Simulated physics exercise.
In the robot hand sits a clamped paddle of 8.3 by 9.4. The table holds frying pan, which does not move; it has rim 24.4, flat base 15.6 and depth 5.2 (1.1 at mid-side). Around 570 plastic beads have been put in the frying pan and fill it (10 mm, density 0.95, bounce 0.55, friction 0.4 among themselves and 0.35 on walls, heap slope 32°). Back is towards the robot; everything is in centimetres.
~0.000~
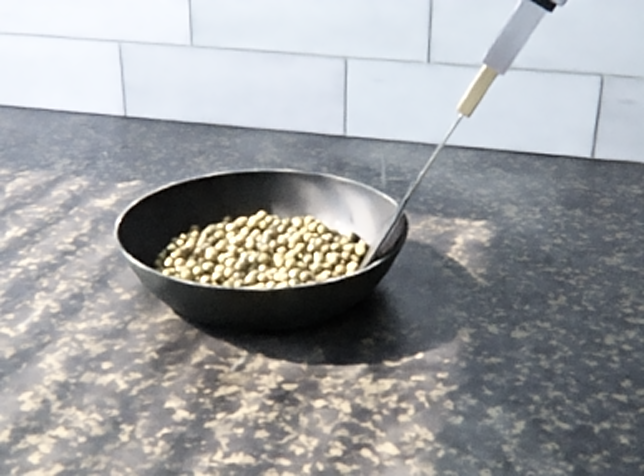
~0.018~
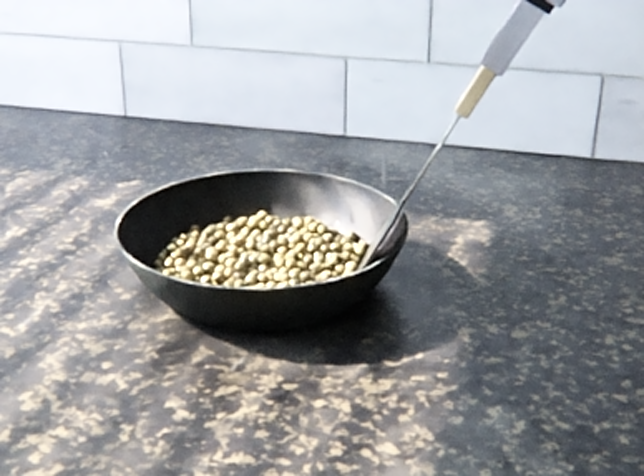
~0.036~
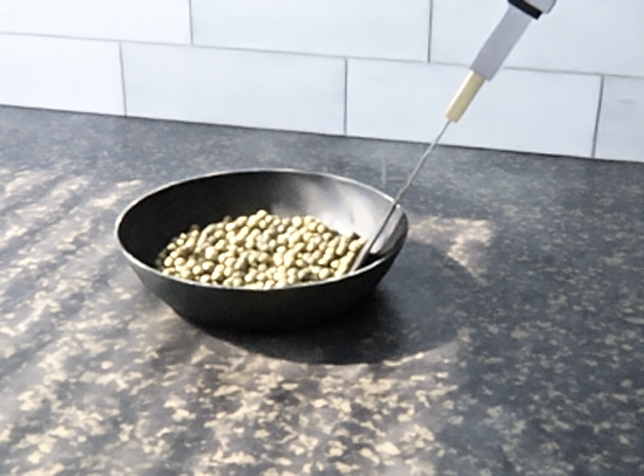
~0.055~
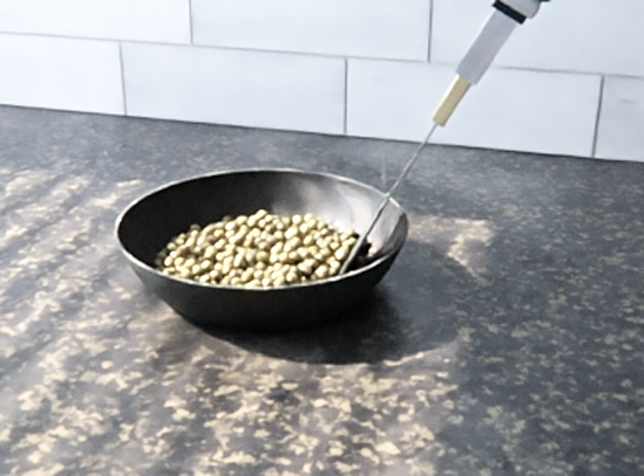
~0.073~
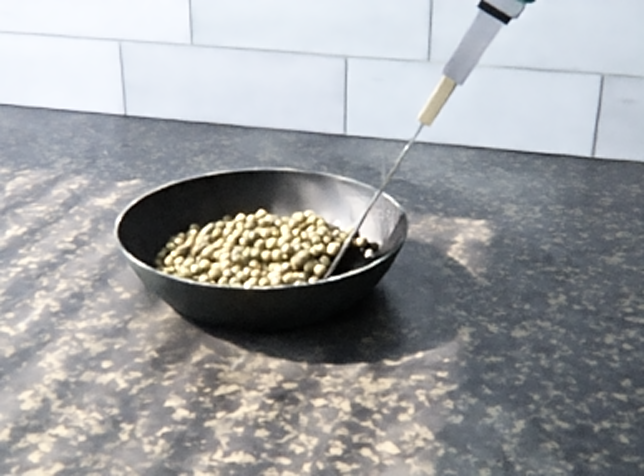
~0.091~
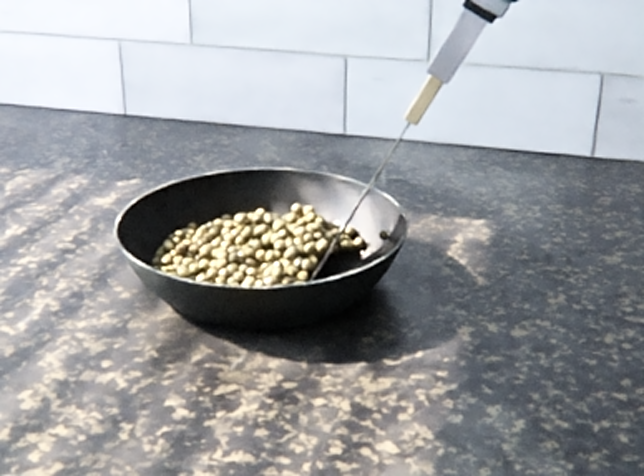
A thin tool held by a robot pushes pale beads leftward in a black frying pan.
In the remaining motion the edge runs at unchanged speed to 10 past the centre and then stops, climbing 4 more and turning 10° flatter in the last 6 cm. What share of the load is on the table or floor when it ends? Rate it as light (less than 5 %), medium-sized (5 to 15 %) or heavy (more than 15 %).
Rated heavy.
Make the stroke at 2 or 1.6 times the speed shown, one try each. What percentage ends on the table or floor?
Close to 35 and 35 percent respectively.
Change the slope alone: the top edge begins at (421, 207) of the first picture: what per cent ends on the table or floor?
I'd estimate around 25 per cent.
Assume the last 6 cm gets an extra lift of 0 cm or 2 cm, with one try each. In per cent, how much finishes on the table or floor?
Result, in order: Approx. 35 % and 35 %.
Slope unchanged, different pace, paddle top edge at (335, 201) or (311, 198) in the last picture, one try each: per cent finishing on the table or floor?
Estimates: Near 30 %, near 35 %.
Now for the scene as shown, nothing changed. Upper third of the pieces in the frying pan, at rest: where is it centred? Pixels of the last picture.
Around (198, 243).
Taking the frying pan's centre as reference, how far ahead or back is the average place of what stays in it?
Some 3.0 cm ahead of the centre.
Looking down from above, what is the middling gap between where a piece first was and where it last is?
It works out to roughly 4 cm.
By 0.19 s, sloping 62°, highest piece 4 above the table; 567 in the frying pan.
By 0.28 s, sloping 58°, highest piece 6 above the table; 567 in the frying pan.
By 0.53 s, sloping 52°, highest piece 9 above the table; 436 in the frying pan, 63 on the table or floor, 68 on the blade or in flight.
By 1.58 s, sloping 52°, highest piece 4 above the table; 436 in the frying pan, 131 on the table or floor.
Final count, 436 in the frying pan, 131 on the table or floor. That is 23 % on the table or floor.
